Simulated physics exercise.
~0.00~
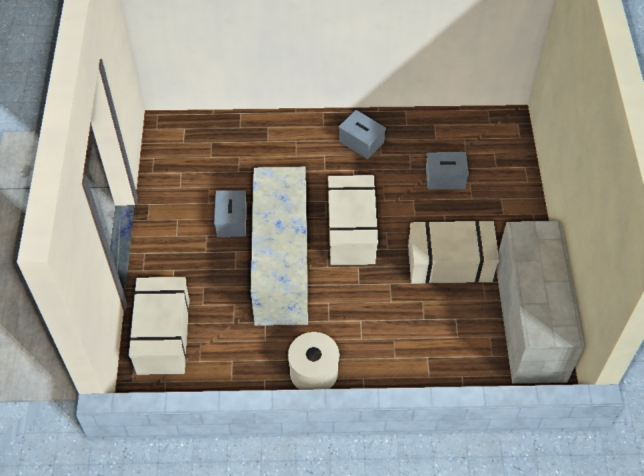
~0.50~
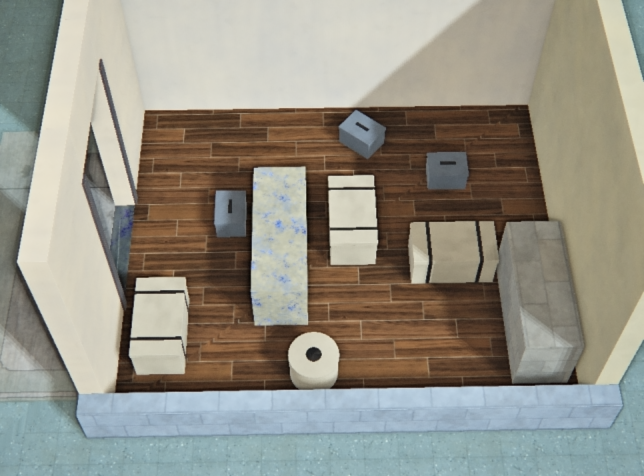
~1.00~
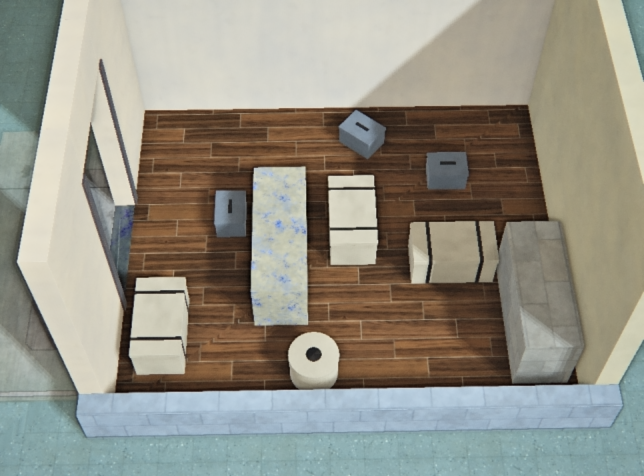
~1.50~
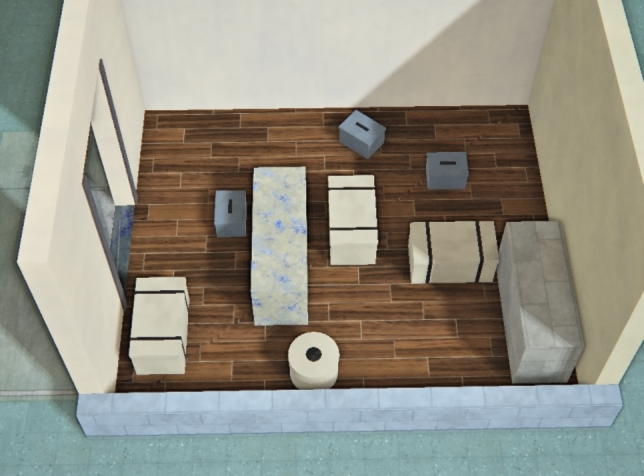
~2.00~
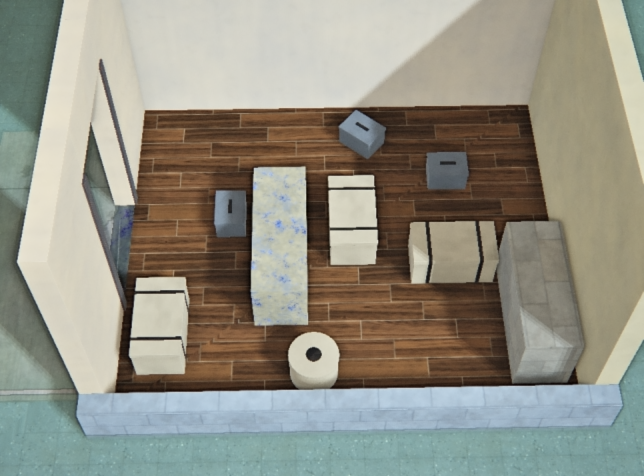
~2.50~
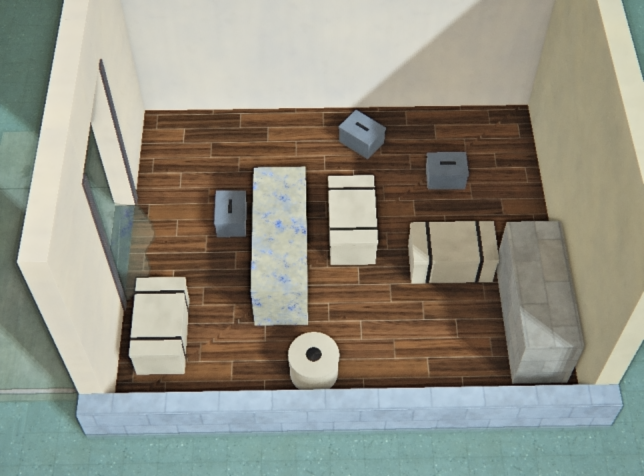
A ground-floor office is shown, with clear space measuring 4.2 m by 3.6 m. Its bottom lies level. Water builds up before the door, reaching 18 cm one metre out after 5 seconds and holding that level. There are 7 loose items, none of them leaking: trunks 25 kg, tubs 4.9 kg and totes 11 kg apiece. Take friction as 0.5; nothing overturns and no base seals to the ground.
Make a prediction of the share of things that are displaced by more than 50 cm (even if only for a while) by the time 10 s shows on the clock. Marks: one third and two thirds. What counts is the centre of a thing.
Fewer than one in three.
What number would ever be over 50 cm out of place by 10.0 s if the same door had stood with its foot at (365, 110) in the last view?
That gives 3 of them.
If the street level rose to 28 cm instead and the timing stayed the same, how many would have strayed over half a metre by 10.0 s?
You'd get 3 in that case.
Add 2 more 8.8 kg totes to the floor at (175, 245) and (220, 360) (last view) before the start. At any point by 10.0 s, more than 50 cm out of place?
The first: Exceeds it. The second: Exceeds it.
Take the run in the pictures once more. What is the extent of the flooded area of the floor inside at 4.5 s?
I'd put it close to 2.5 m2.
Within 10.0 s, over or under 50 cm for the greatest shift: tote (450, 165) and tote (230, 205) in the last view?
Taking them in order, the first is below the mark and the second is above the mark.
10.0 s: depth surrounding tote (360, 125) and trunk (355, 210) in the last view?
First roughly 6 cm, second roughly 2 cm.
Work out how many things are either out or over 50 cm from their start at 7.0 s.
I make it 1 by then.
After 3.5 s 0 of 7 are over 50 cm from their spots; 0 afloat.
After 4.5 s 0 of 7 are over 50 cm from their spots; 0 afloat.
After 7.0 s 1 of 7 are over 50 cm from their spots; 0 afloat.
After 10.0 s 1 of 7 are over 50 cm from their spots, and 1 have been at some point; 2 afloat.
